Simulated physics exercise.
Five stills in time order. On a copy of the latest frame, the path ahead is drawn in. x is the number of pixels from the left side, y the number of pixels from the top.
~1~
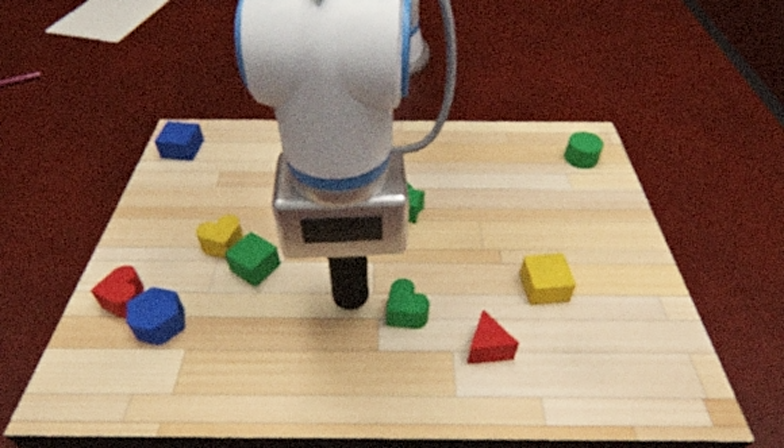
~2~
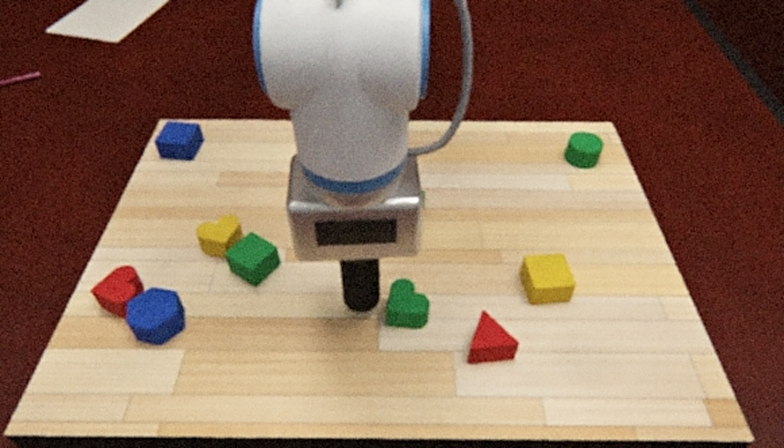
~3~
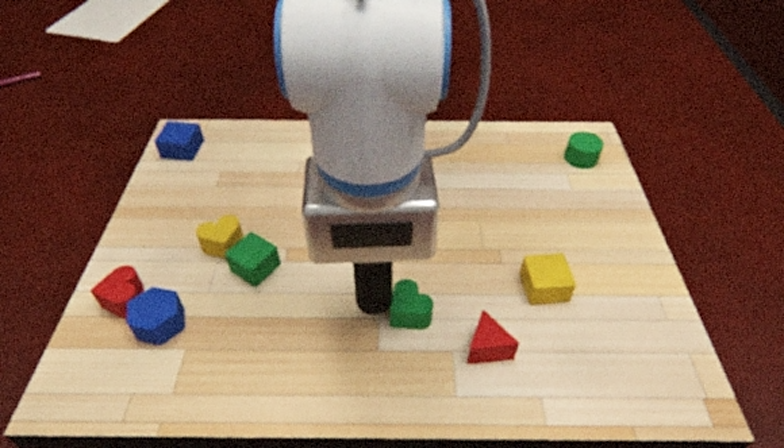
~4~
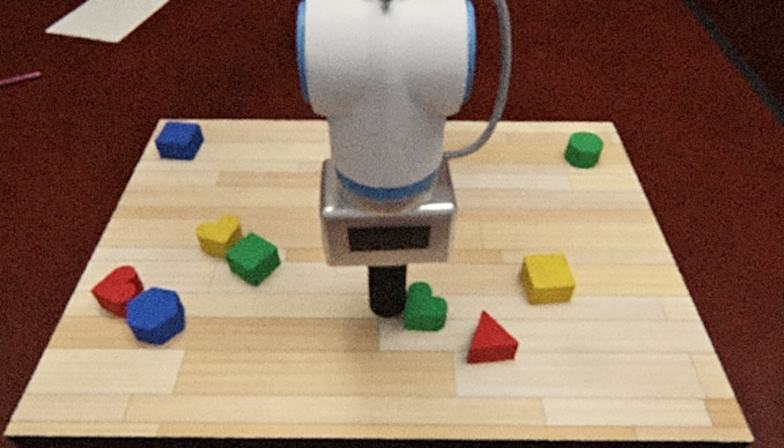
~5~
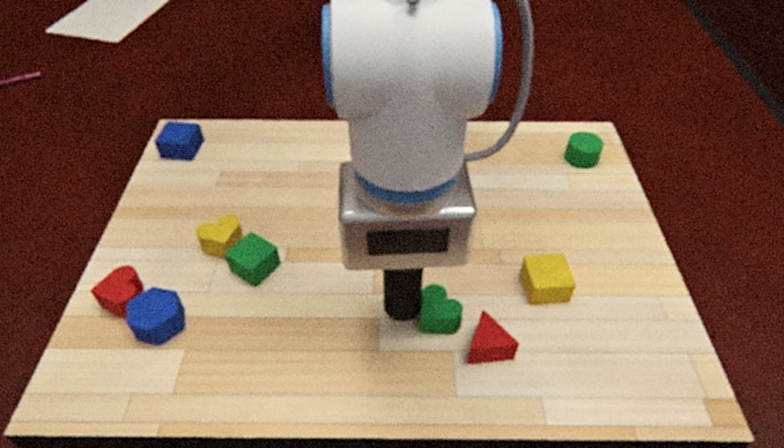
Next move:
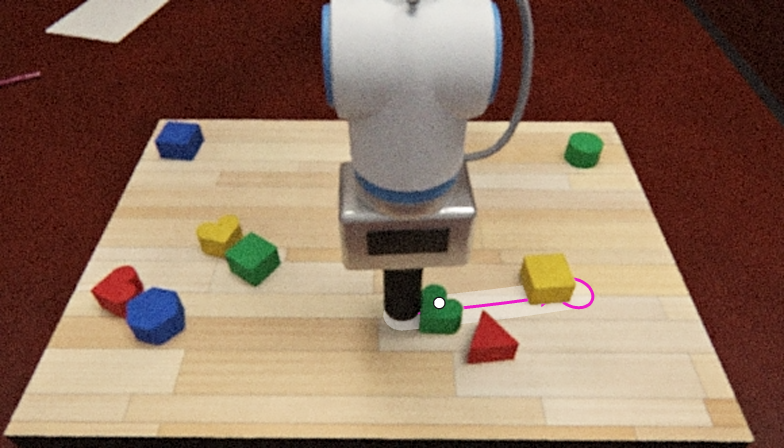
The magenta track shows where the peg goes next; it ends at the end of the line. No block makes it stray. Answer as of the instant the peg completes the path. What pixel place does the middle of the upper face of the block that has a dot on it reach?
Its top middle: (545, 314).
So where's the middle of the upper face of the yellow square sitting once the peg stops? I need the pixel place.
Put as a pixel place, it's (590, 249).
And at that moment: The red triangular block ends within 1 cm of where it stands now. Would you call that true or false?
False - the claim does not hold.
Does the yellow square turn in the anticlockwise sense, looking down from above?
Yes, I think so.
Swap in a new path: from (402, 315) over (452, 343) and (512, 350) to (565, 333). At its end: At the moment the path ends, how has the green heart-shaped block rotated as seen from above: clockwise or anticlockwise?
Looking from above, the answer is counterclockwise.
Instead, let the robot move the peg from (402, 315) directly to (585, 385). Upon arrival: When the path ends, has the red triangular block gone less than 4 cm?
I'd say no.
Path on the board, from (402, 315) directly to (575, 293); the dot is on the green heart-shaped block.
On the path given first. One third of the way, peg (463, 299); green heart-shaped block (501, 304), turned 30° clockwise; red triangular block (507, 339), turned 60° clockwise.
Two thirds of the way, peg (522, 292); green heart-shaped block (543, 313), turned 60° clockwise; red triangular block (509, 340), turned 75° clockwise; yellow square (556, 268), turned 10° anticlockwise.
At the end, peg (578, 284); green heart-shaped block (545, 314), turned 70° clockwise; red triangular block (509, 340), turned 75° clockwise; yellow square (590, 249), turned 65° anticlockwise.
